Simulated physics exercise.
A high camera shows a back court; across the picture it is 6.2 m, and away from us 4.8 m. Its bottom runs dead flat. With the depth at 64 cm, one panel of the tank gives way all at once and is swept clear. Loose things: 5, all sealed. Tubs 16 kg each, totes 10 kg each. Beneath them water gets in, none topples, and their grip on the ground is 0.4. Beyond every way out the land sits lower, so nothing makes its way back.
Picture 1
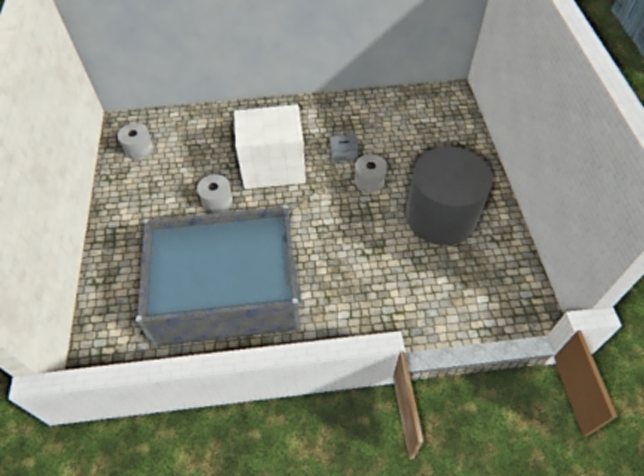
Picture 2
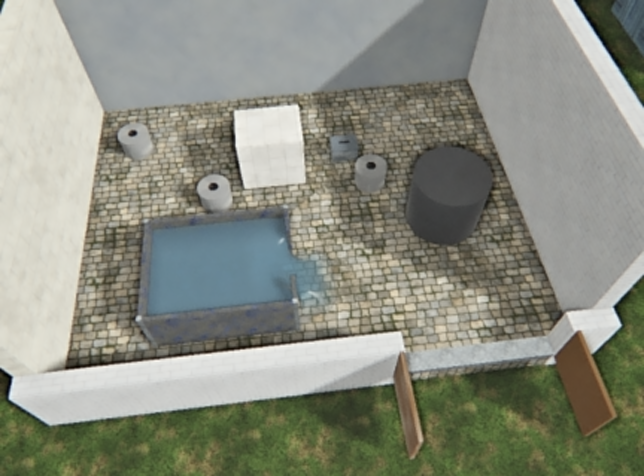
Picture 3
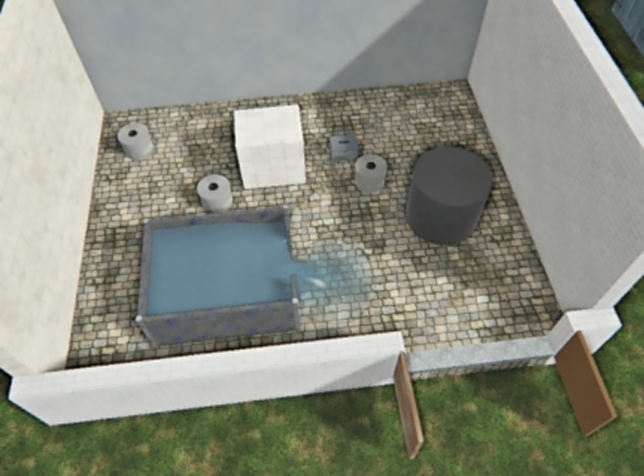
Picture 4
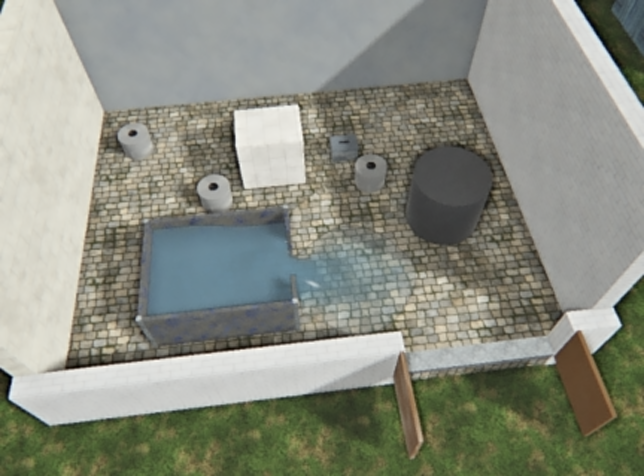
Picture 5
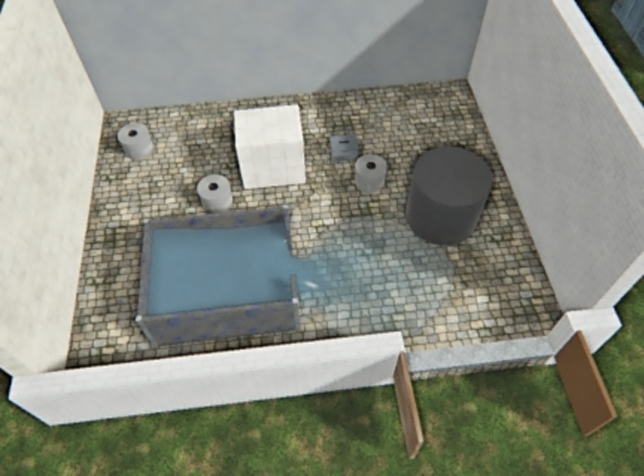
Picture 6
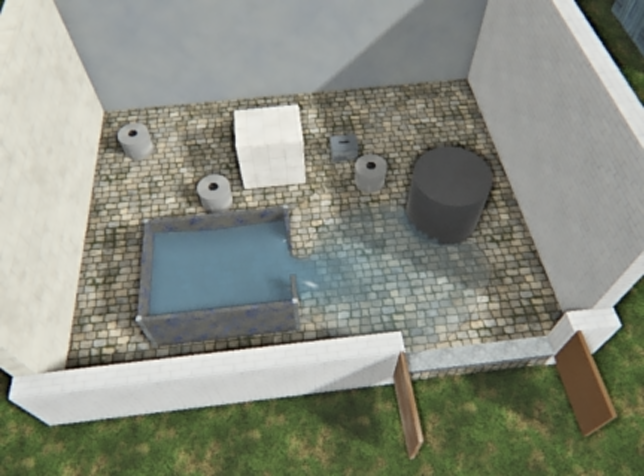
A stone-paved court with pale walls on three sides and a low white front wall, its gateway flanked by brown doors and grass outside, is seen from high above. A grey-walled tank of blue water sits at left, near a white block, small grey tubs and a large dark cylinder at right. Water bursts from the tank's right side and spreads rightward across the paving, while the objects stay put.
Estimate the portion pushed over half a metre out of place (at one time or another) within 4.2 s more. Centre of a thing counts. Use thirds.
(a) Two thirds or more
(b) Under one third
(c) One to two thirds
Answer: B.
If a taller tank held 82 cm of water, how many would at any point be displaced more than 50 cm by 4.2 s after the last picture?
1.
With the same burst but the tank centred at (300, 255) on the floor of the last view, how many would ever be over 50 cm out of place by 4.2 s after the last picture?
That would give 1.
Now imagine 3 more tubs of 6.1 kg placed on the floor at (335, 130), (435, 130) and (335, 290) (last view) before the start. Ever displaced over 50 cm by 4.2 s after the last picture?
Result, one by one: Not exceeded, exceeded and exceeded.
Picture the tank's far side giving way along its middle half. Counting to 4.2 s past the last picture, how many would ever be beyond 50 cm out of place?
That gives 2 of them.
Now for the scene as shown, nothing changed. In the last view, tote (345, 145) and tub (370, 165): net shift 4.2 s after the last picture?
Distances: 0 cm; 20 cm.
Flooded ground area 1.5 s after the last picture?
About 14 m2.
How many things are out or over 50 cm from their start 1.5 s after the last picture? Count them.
I make it 0.
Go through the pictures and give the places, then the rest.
The first picture shows a tub at (133, 134), on the bottom; a tote at (344, 143) rests on the ground; water covers 2.2 m2; 0 of 5 have shifted.
The second picture shows a tub at (133, 134), on the bottom; a tote at (344, 143) rests on the ground; 2.6 m2 under water; 0 of 5 have shifted.
The third picture shows a tub at (133, 134), on the bottom; a tote at (344, 143) rests on the ground; water covers 3.2 m2; 0 of 5 have shifted.
The fourth picture shows a tub at (133, 134), on the bottom; a tote at (344, 143) rests on the ground; water covers 4.1 m2; 0 of 5 have shifted.
The fifth picture shows a tub at (133, 134), on the bottom; a tote at (344, 143) rests on the ground; water covers 5.1 m2; 0 of 5 have shifted.
The sixth picture shows a tub at (133, 134), on the bottom; a tote at (344, 143) rests on the ground; water covers 6.2 m2; 0 of 5 have shifted.
Then, 0.4 s after the last picture 0 of 5 are over 50 cm from their spots; 0 afloat.
Then, 1.5 s after the last picture 0 of 5 are over 50 cm from their spots; 0 afloat.
Then, 2.8 s after the last picture 0 of 5 are over 50 cm from their spots; 0 afloat.
Then, 4.2 s after the last picture 0 of 5 are over 50 cm from their spots, and 0 have been at some point; 0 afloat.
